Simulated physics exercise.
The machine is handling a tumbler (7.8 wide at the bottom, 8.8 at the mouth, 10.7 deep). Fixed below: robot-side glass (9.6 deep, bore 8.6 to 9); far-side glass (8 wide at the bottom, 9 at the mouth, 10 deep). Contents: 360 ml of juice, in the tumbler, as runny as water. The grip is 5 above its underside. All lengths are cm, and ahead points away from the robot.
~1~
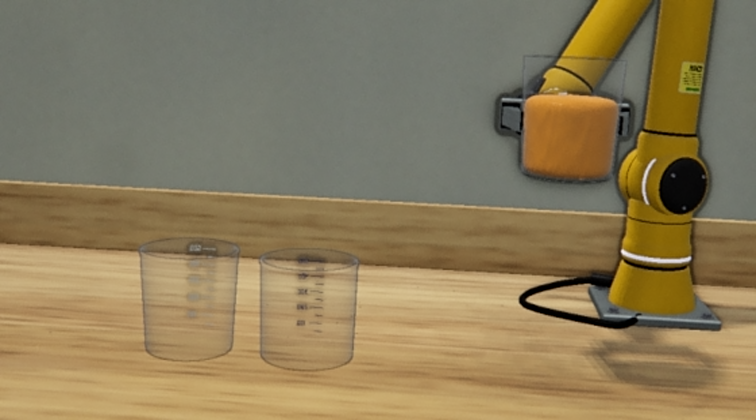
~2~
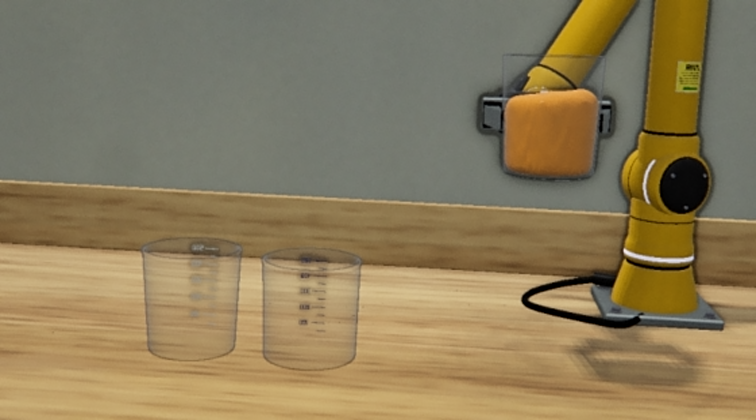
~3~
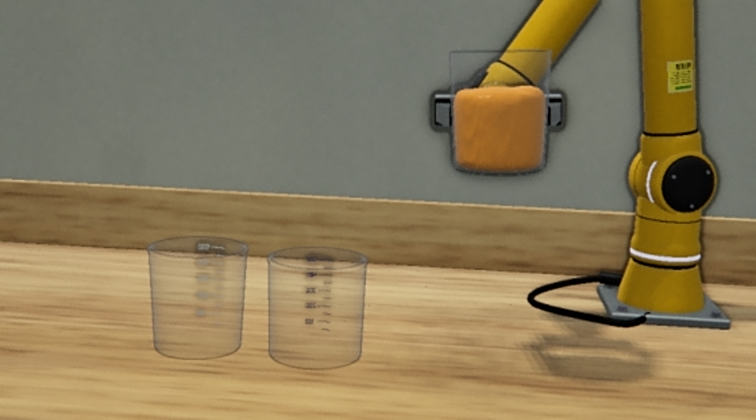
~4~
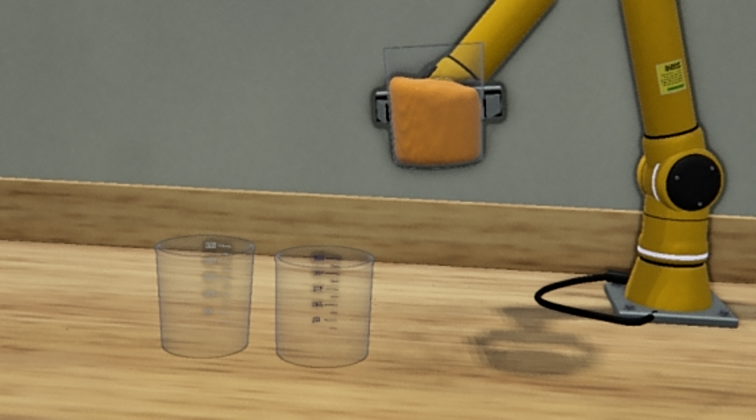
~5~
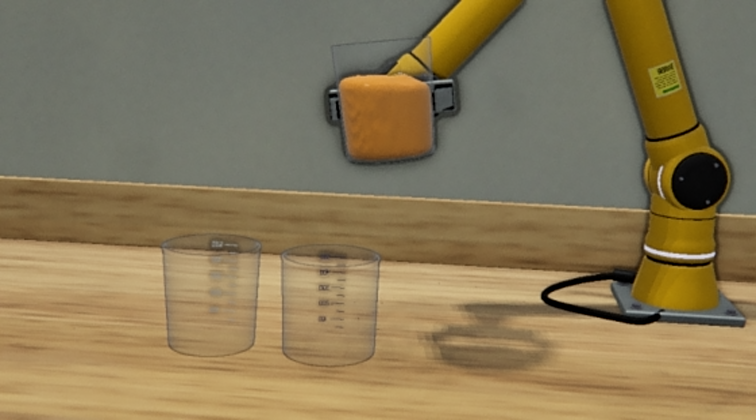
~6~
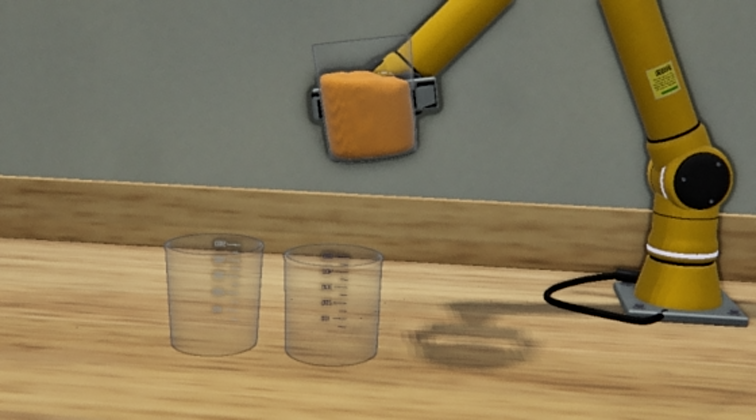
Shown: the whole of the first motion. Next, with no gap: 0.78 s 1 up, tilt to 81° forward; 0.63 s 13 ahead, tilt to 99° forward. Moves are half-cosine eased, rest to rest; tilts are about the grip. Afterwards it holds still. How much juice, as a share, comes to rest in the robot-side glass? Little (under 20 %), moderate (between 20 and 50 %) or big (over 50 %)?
Answer: Little; under 20 % of the juice finishes in the robot-side glass.
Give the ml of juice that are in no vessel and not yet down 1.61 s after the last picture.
About 15 ml.
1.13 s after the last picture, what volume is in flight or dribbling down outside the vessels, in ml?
Some 35 ml.
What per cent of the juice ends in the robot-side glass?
About 1 %.
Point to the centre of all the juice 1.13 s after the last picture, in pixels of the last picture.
Near (241, 220).
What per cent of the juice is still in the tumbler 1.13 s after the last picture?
About 40 %.
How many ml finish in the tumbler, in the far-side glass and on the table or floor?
About 0, 180, 190 ml.
Then, 0.56 s later, tilted 68° forward, liquid up to 27 above the table; 355 ml in the tumbler, 10 ml in the air or running down outside.
Then, 1.13 s later, tilted 91° forward, liquid up to 113 above the table; 180 ml in the far-side glass, 140 ml in the tumbler, 5 ml on the table or floor, 35 ml in the air or running down outside.
Then, 1.61 s later, tilted 99° forward, liquid up to 46 above the table; 175 ml in the far-side glass, 170 ml on the table or floor, 15 ml in the air or running down outside.
Then, 2.41 s later, tilted 99° forward, liquid up to 4 above the table; 185 ml on the table or floor, 175 ml in the far-side glass.
At rest, 185 ml on the table or floor, 175 ml in the far-side glass. That is 1 % in the robot-side glass.
